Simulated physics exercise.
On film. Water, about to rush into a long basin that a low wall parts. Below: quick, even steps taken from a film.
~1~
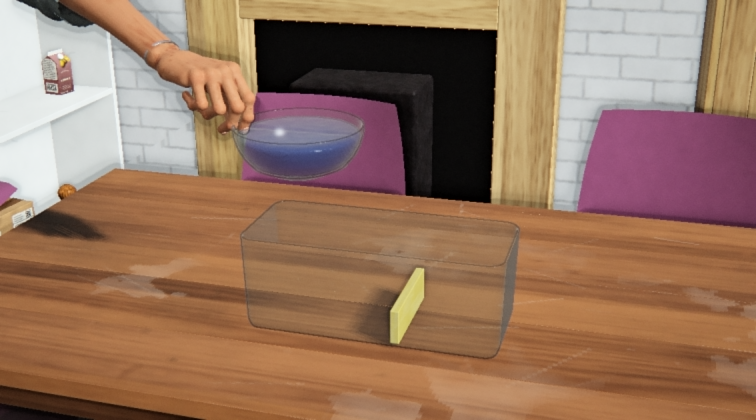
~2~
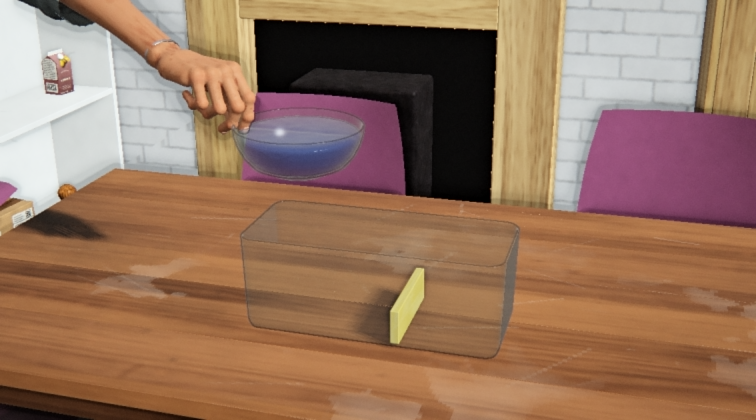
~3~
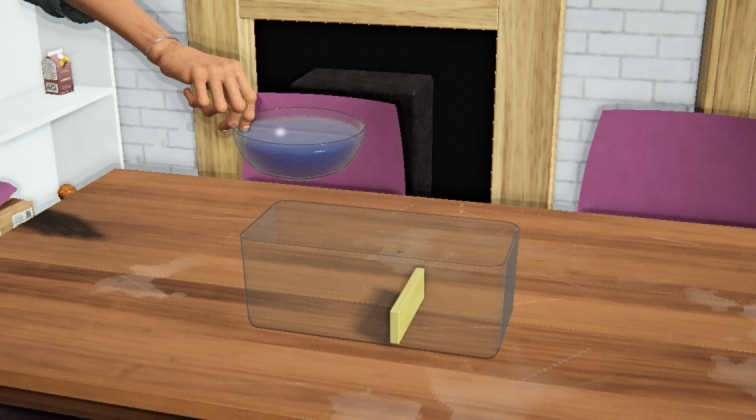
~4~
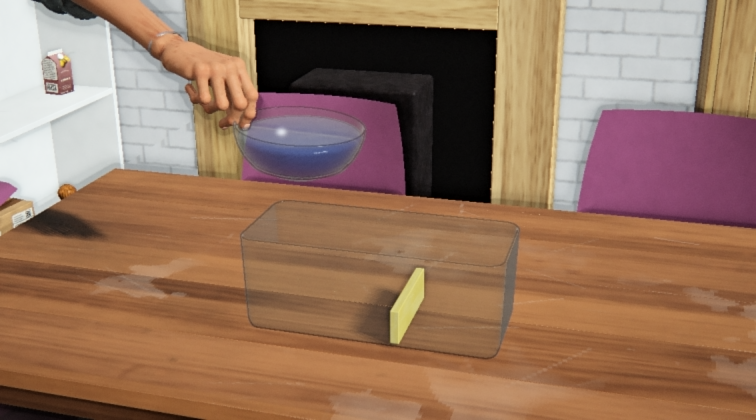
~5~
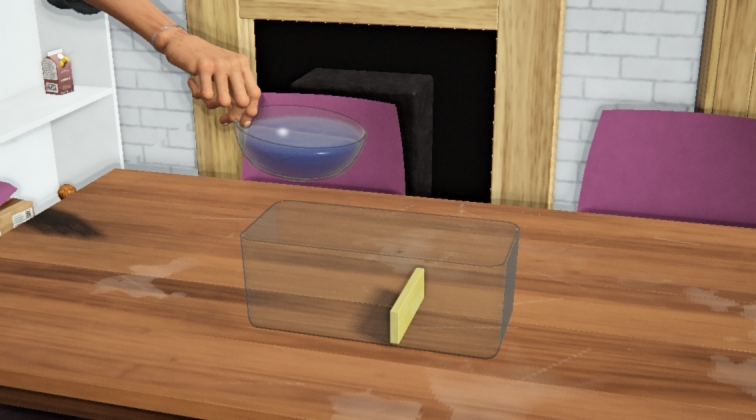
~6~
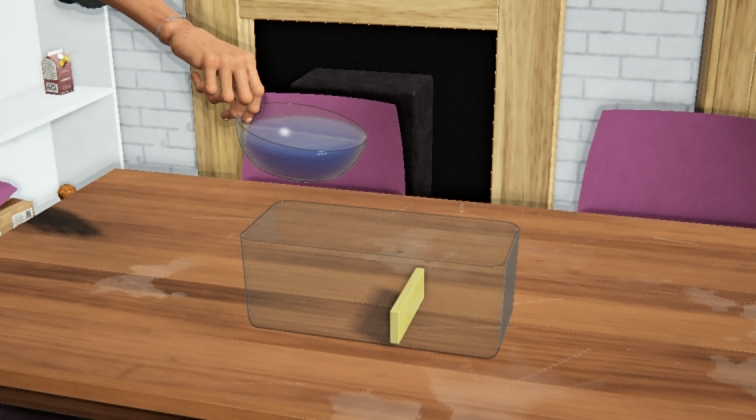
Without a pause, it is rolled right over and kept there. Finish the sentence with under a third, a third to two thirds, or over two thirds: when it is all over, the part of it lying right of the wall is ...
... a third to two thirds.
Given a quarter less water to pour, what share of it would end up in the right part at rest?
About 30 parts in a hundred, give or take.
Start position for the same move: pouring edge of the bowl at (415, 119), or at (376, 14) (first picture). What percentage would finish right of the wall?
In order: Close to 85 and 75 percent.
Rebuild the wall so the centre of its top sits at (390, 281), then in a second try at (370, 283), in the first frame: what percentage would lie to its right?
Around 70 per cent for the first, around 85 per cent for the second.
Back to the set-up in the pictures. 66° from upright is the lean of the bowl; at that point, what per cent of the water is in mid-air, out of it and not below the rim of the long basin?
Roughly 30 percent.
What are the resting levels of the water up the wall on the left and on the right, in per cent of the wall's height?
Levels: Left around 30 per cent, right around 50 per cent.
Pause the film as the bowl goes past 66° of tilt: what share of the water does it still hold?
Some 30 per cent has not yet come out.
A moment on, the bowl is tipped part way and 30 per cent is still to pour, 13 is left of the wall and 25 right of it.
Next, the bowl is tipped on its side and 1 per cent is still to pour, 50 is left of the wall and 47 right of it.
Then the bowl is tipped right over and 0 per cent is still to pour, 51 is left of the wall and 48 right of it.
Later the bowl is tipped right over and 0 per cent is still to pour, 51 is left of the wall and 48 right of it.
Finally, 51 per cent lies left of the wall, 48 right of it and 1 outside.
